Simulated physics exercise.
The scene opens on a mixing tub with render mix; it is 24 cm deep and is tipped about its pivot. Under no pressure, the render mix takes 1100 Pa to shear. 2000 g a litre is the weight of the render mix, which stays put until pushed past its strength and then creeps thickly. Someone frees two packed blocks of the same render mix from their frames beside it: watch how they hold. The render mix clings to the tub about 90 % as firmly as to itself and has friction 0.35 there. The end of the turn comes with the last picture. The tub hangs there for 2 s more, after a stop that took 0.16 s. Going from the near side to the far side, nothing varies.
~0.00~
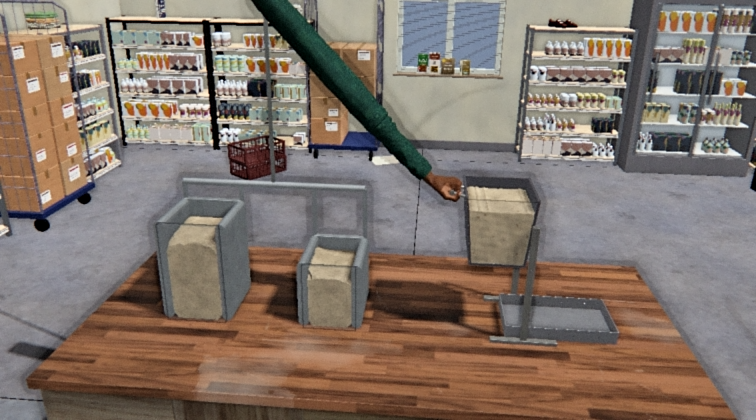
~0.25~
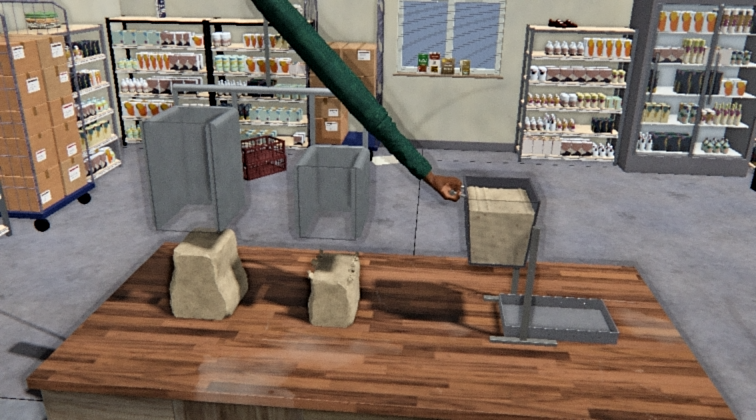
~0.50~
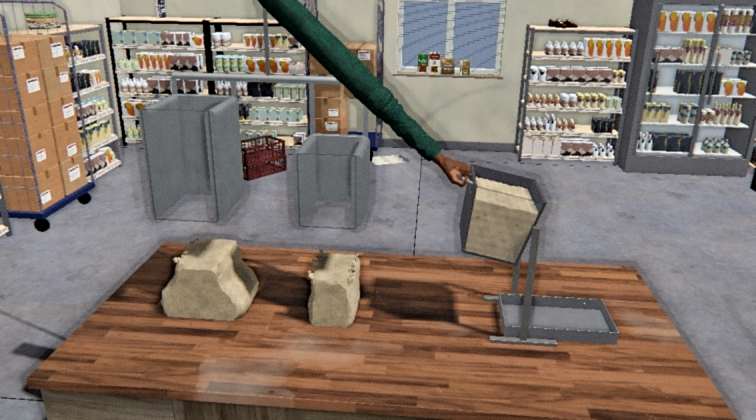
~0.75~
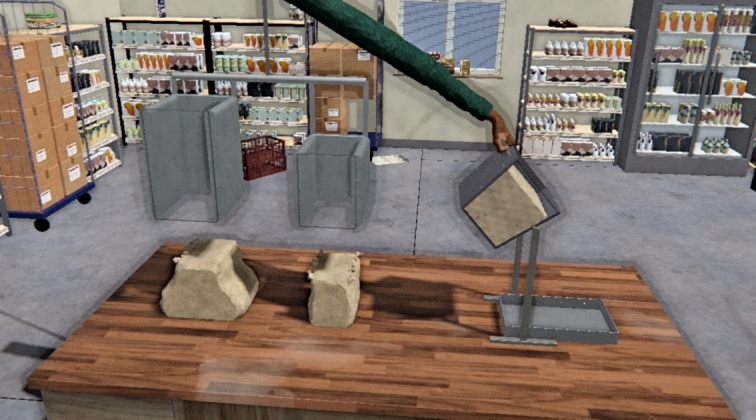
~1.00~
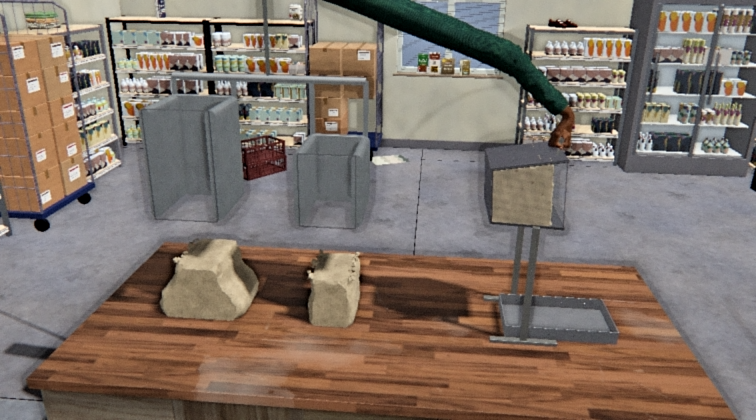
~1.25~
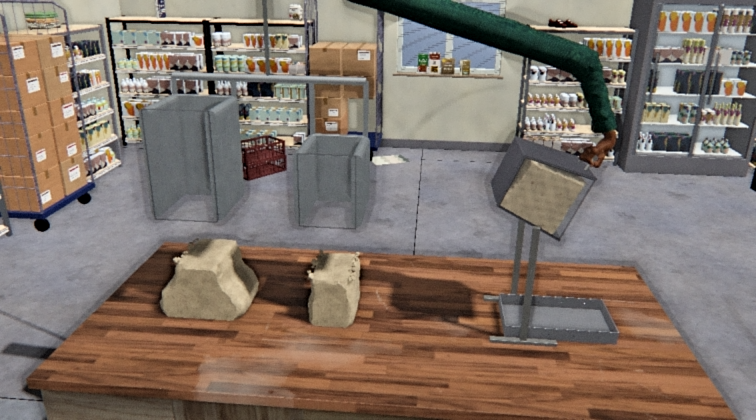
Two grey moulds rise off beige blocks on a wooden table, and the left block slumps lower and wider while the right keeps its shape; then a green-sleeved arm rotates a tub past sideways, the mix still inside.
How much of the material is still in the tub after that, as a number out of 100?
About 6 out of 100.
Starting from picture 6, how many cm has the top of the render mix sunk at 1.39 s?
About 4 cm.
After 1.39 s, the tub is at 112 degrees and holds 88 %.
After 1.56 s, the tub is at 112 degrees and holds 46 %.
After 1.73 s, the tub is at 112 degrees and holds 22 %.
After 1.90 s, the tub is at 112 degrees and holds 6 %.
After 3.25 s, at the end, the tub is at 112 degrees and holds 6 %.
